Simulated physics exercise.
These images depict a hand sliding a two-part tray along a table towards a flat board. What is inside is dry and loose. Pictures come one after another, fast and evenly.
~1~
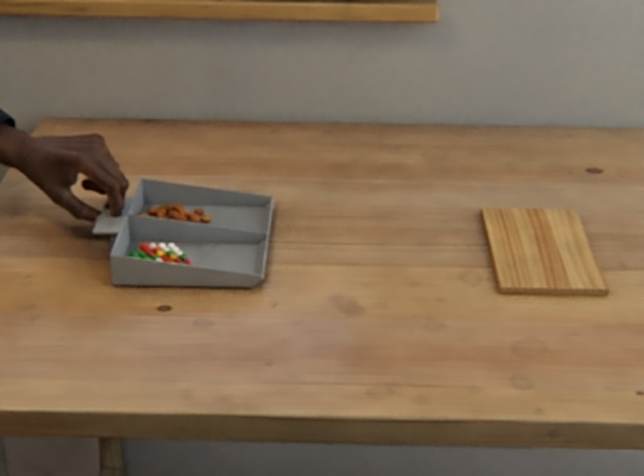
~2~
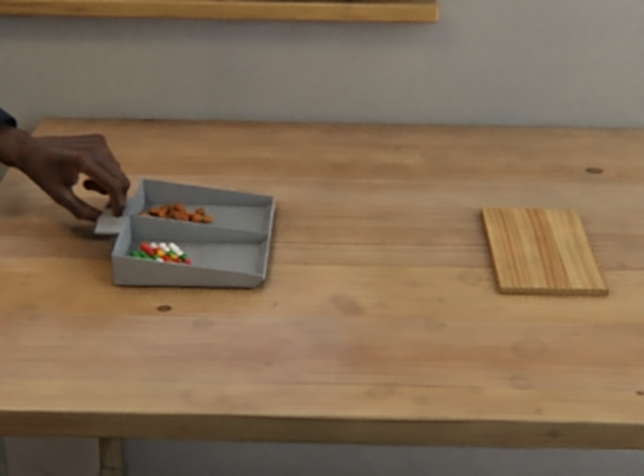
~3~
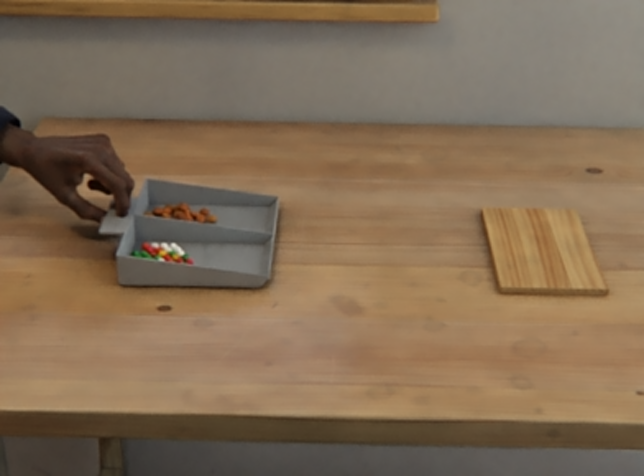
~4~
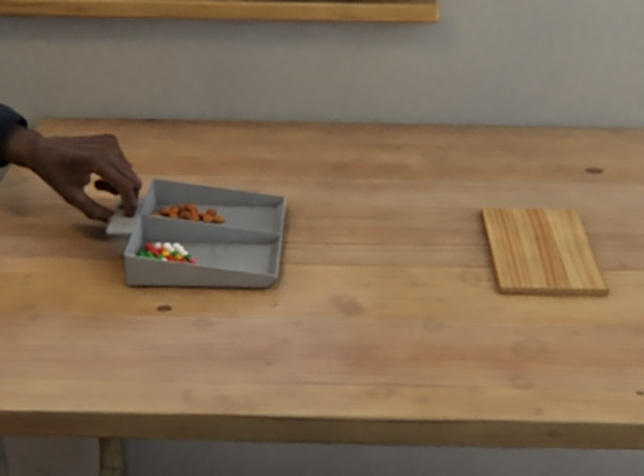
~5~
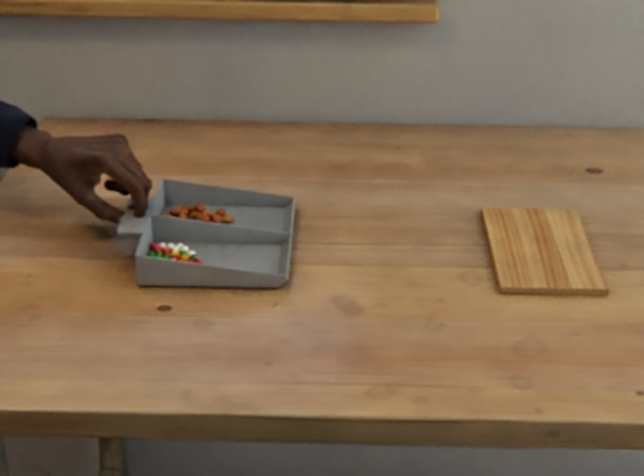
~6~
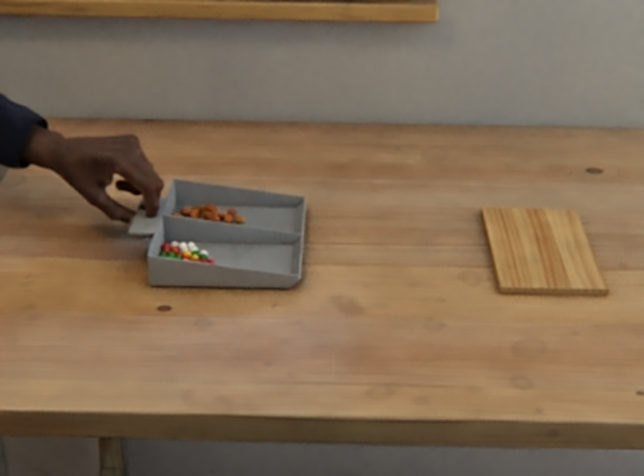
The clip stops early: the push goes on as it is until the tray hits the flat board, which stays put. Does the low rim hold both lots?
Front lot: Is kept in. Back lot: Is kept in.
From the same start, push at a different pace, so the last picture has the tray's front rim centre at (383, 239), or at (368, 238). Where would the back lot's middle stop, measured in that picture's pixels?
In the first try it comes to rest at (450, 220), and in the second at (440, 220).
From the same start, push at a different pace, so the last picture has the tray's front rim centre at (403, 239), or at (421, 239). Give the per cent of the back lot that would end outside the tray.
0 % and then 20 %.
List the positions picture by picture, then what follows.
Front rim (268, 236), at rest; flat board (548, 266); front lot (155, 259), some round plastic beads; back lot (173, 216), some bits of cat kibble, in the first picture.
Front rim (269, 236), hardly any of the way covered; back lot (174, 216), in the second picture.
Front rim (274, 236), hardly any of the way covered; front lot (157, 259), in the third picture.
Front rim (281, 237), about a tenth of the way covered; back lot (185, 216), in the fourth picture.
Front rim (291, 237), about a tenth of the way covered; front lot (167, 259), in the fifth picture.
Front rim (303, 237), about a tenth of the way covered; flat board (548, 266); front lot (178, 259); back lot (206, 216), in the sixth picture.
Then, 0.42 s later than the last frame, tray still sliding, front rim near (390, 239); front lot all inside; back lot all inside.
Then, 0.93 s later than the last frame, tray stopped at the flat board; front lot all inside; back lot all inside.
Then, 1.14 s later than the last frame, tray stopped at the flat board; front lot all inside, moved towards the front rim; back lot all inside.
When it is over, tray stopped at the flat board; front lot all inside, moved towards the front rim; back lot all inside.
